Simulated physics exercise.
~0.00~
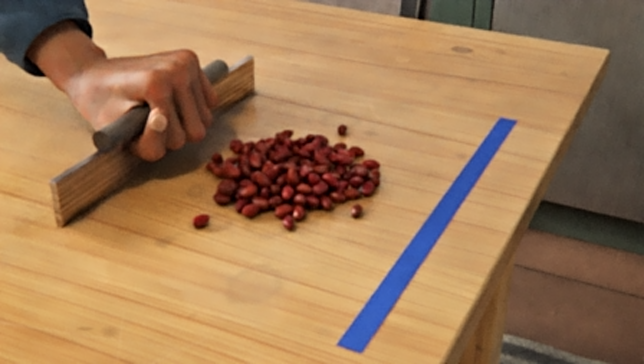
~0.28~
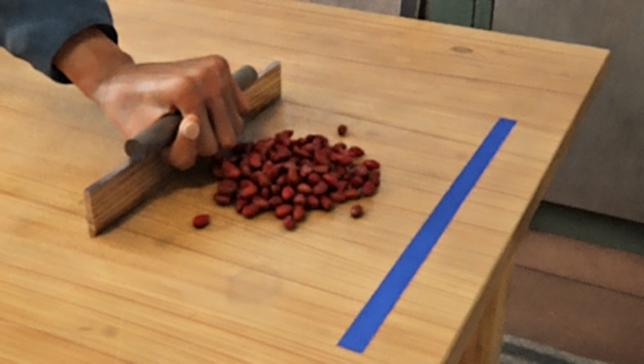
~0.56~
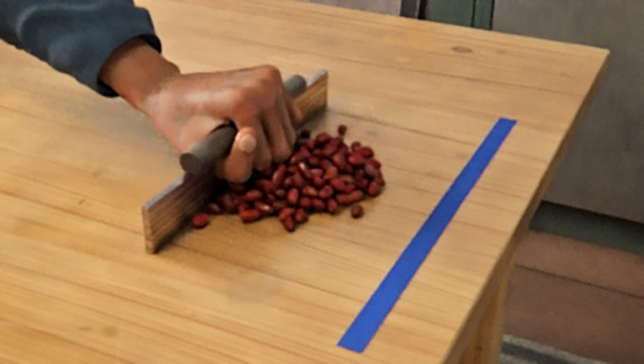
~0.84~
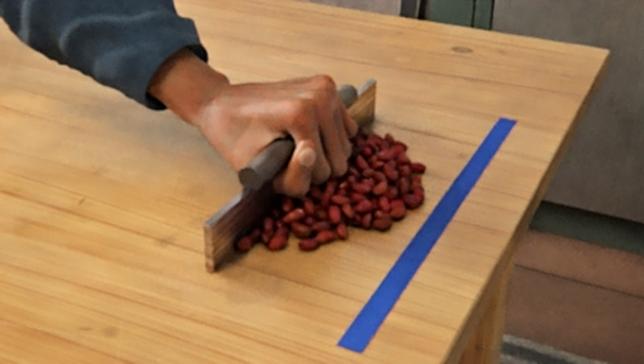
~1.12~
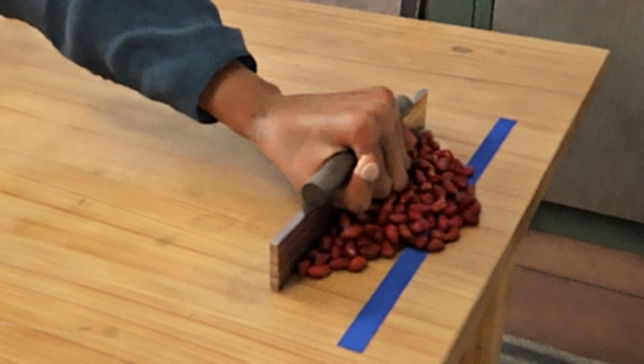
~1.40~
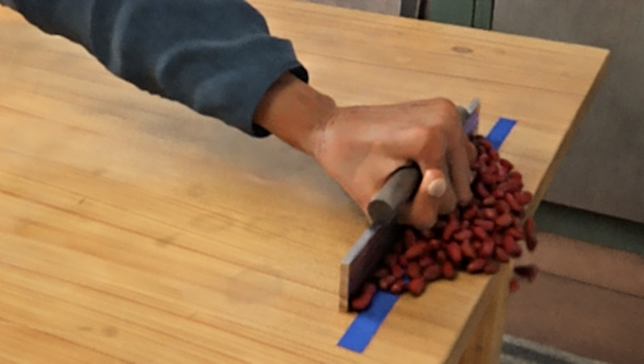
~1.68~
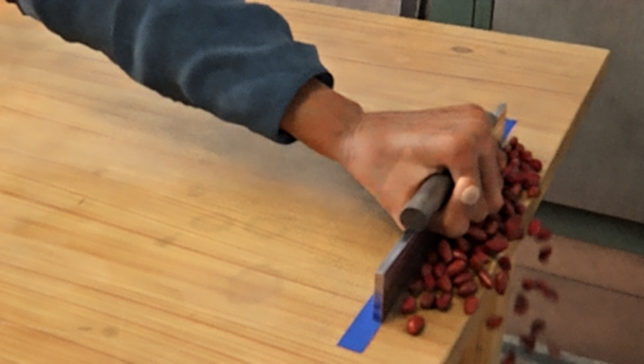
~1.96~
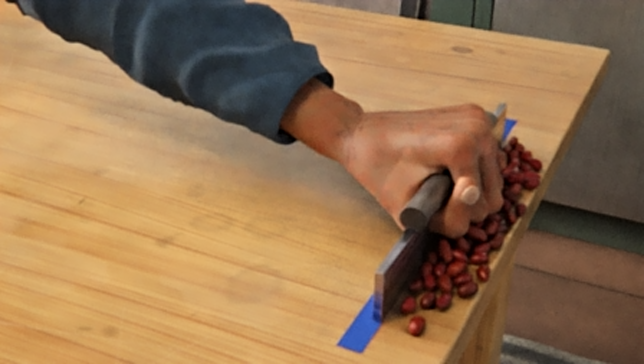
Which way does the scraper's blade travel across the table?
The blade travels to the right, toward the blue tape and the end of the table.
